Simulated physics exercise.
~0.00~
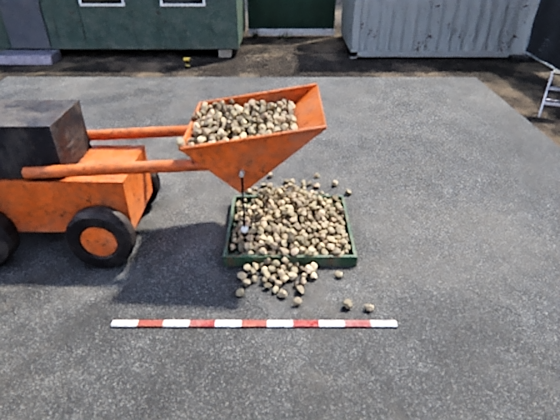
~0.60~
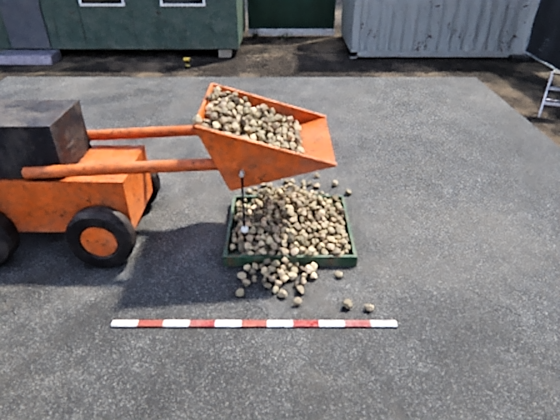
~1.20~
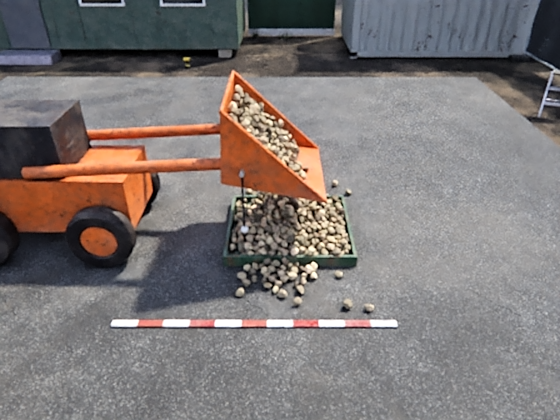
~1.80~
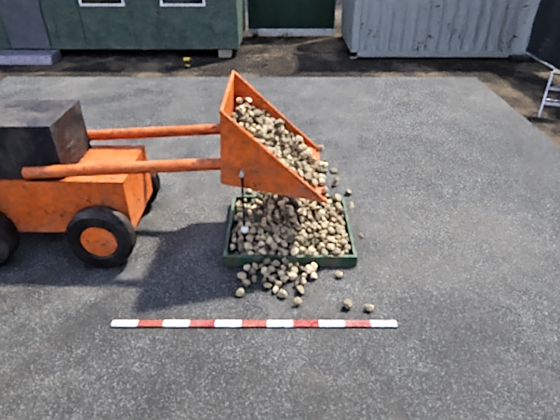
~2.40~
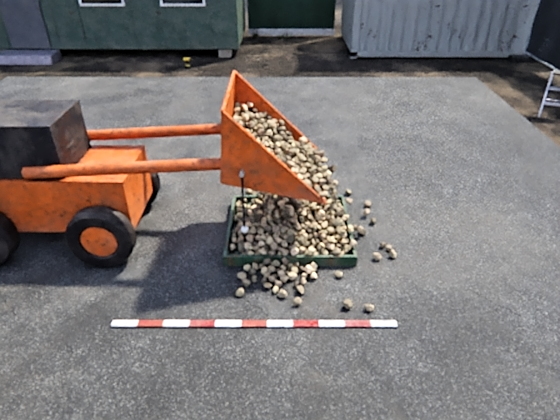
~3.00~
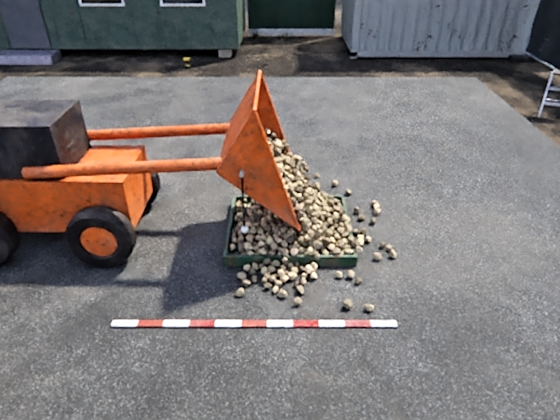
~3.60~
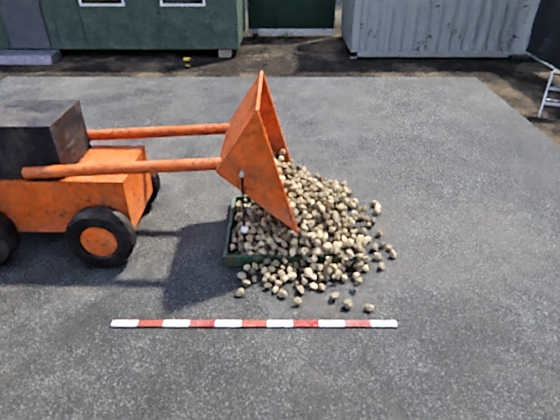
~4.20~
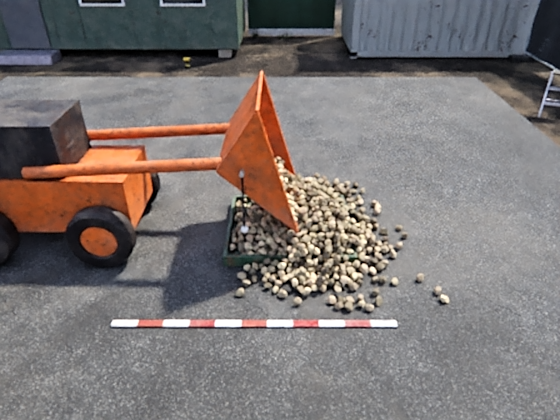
Orange loader tipping its bucket in stages over a full green tray, pouring stones that bury its right side and spill onto the pavement.
